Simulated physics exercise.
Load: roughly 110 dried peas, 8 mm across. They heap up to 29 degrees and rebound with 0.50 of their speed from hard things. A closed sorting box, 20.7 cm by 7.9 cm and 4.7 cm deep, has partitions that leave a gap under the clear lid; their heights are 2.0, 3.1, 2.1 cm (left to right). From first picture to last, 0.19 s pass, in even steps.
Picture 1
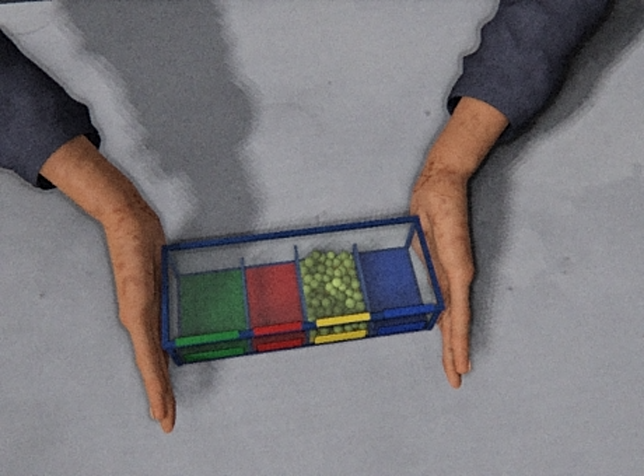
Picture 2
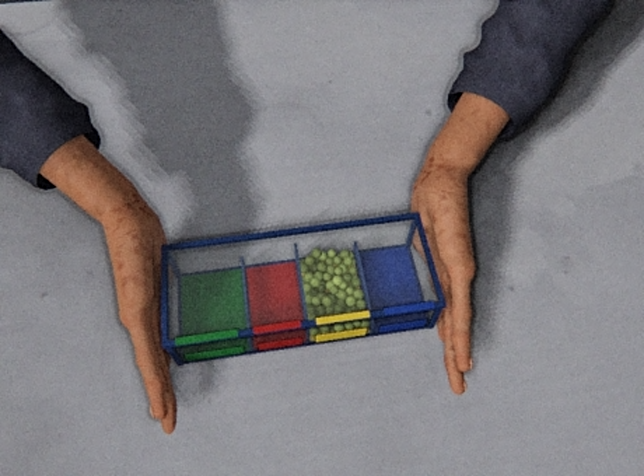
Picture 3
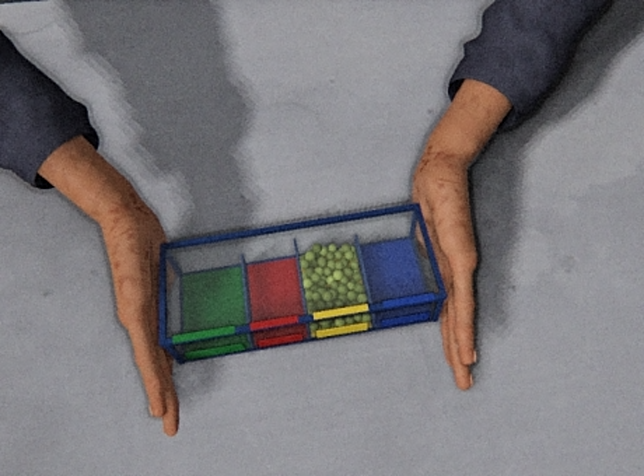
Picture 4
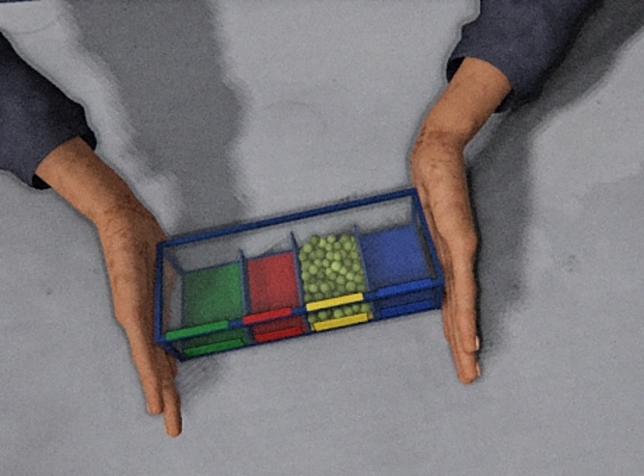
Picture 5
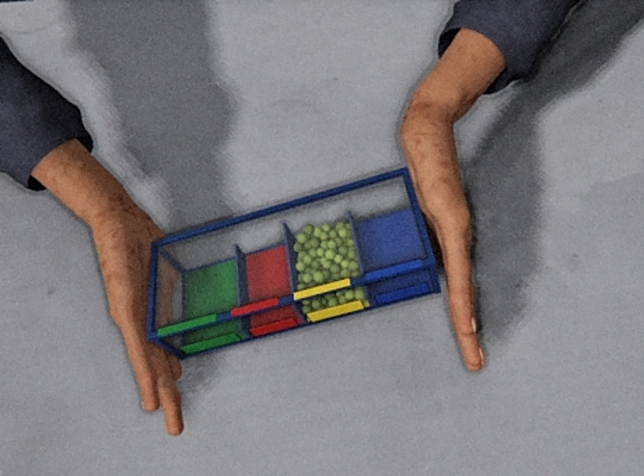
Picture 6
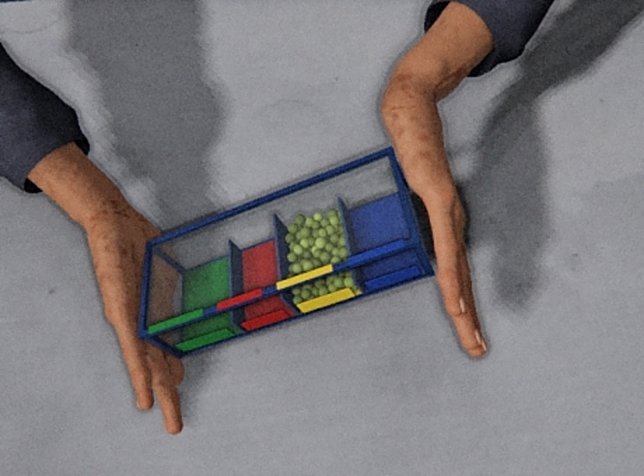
The footage shows two hands holding a clear box with green, red, yellow and blue sections, small green balls filling the yellow one. The hands gradually tilt the box, raising its right end, while the balls stay in the yellow section.
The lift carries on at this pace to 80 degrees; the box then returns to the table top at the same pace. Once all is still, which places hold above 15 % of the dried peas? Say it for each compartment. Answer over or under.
Red compartment: Under; blue compartment: Under; green compartment: Over; yellow compartment: Over.
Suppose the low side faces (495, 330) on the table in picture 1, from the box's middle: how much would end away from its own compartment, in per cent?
Some 55 per cent.
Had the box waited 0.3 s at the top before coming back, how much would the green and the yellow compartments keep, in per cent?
Green 40; yellow 55.
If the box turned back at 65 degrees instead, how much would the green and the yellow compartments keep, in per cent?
Then: Green 5, yellow 90.
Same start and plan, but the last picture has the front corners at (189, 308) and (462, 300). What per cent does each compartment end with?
Red 0; blue 40; green 0; yellow 60.
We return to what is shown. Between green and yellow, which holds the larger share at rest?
It is the yellow one.
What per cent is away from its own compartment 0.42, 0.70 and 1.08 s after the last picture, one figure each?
In turn: 15, 25, 30.
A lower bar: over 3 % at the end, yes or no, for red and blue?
Red yes; blue no.
Then, 0.42 s after the last picture, tilt 78 degrees; red 10 %, green 5 %, yellow 85 %.
Then, 0.70 s after the last picture, tilt 31 degrees; red 5 %, green 20 %, yellow 75 %.
Then, 1.08 s after the last picture, tilt 0 degrees; red 5 %, green 20 %, yellow 70 %.
In the end, red 5 %, blue 0 %, green 20 %, yellow 70 %.
